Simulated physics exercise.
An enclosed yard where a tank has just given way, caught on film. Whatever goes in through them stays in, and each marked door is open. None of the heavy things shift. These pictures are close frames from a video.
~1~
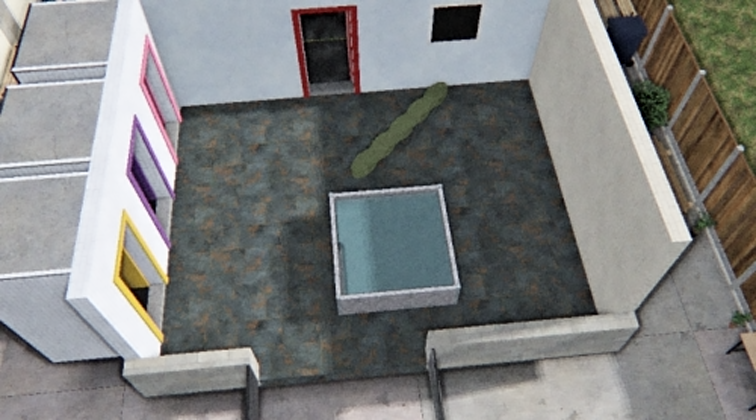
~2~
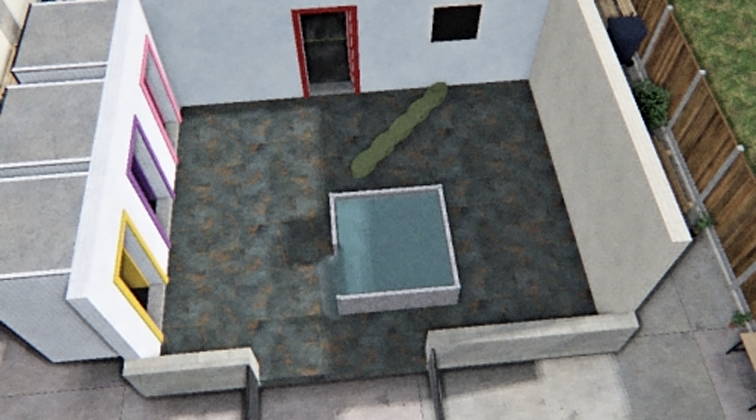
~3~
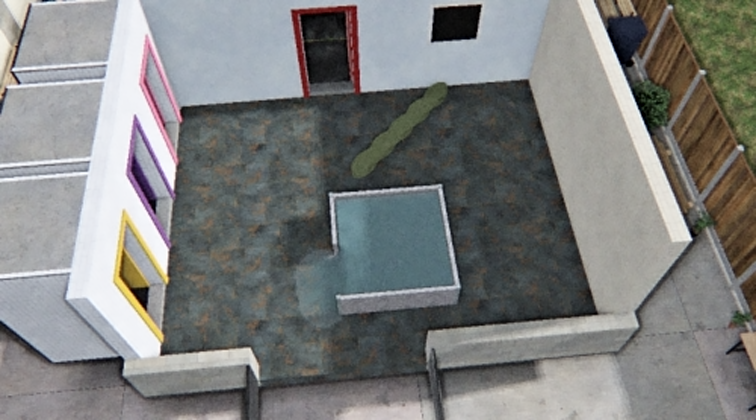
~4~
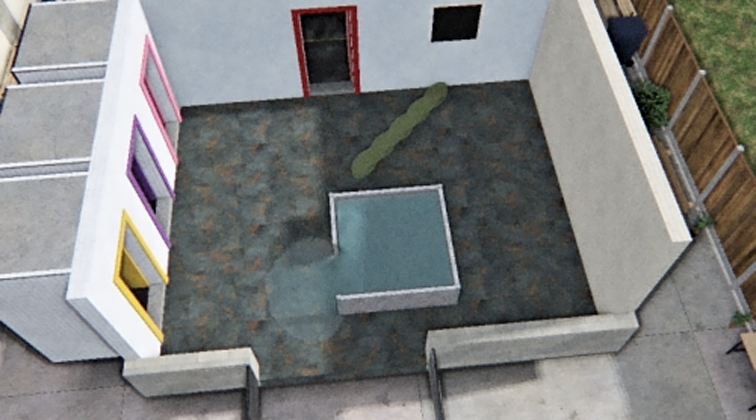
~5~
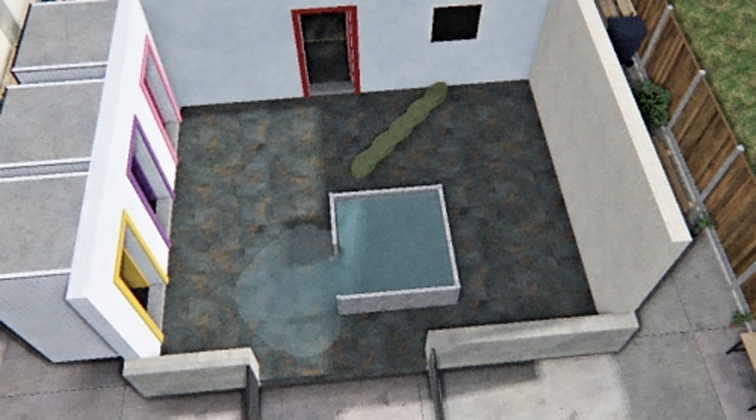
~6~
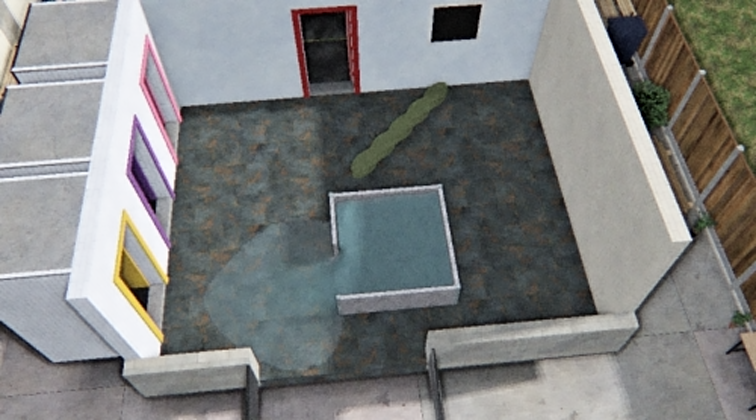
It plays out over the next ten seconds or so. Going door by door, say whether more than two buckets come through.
One by one: The red door will not top two buckets. The purple door will not top two buckets. The yellow door will top two buckets. The pink door will not top two buckets.
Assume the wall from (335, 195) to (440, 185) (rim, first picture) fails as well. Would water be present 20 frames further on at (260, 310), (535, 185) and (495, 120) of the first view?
In turn: Dry, wet, under water.
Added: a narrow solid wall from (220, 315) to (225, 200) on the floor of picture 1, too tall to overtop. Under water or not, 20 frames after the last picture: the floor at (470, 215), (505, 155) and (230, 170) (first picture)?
In order: Untouched, untouched, soaked.
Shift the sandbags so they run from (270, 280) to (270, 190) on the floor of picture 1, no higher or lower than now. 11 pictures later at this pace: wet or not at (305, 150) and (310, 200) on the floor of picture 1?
The first point is soaked and the second is soaked.
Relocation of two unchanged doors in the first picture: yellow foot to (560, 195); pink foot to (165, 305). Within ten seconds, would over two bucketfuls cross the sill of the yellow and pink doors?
Yellow door stays within the limit, pink door exceeds the limit.
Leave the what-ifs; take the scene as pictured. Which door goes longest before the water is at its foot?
Answer - the door marked red.
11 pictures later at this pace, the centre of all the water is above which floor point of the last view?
I would point to (328, 273).
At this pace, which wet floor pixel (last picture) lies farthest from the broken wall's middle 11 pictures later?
My best guess is about (176, 174).
A moment on, water covers 20 % of the floor; the red door not reached, the purple door not reached, the yellow door under two buckets in, the pink door not reached.
Next, water covers 20 % of the floor; the red door not reached, the purple door wet at the sill, nothing in, the yellow door over two buckets in, the pink door not reached.
Then, water covers 30 % of the floor; the red door not reached, the purple door wet at the sill, nothing in, the yellow door far over two buckets in, the pink door wet at the sill, nothing in.
Later, water covers 40 % of the floor; the red door wet at the sill, nothing in, the purple door wet at the sill, nothing in, the yellow door far over two buckets in, the pink door wet at the sill, nothing in.
In the end, water covers 55 % of the floor; the red door wet at the sill, nothing in, the purple door wet at the sill, nothing in, the yellow door far over two buckets in, the pink door under two buckets in.
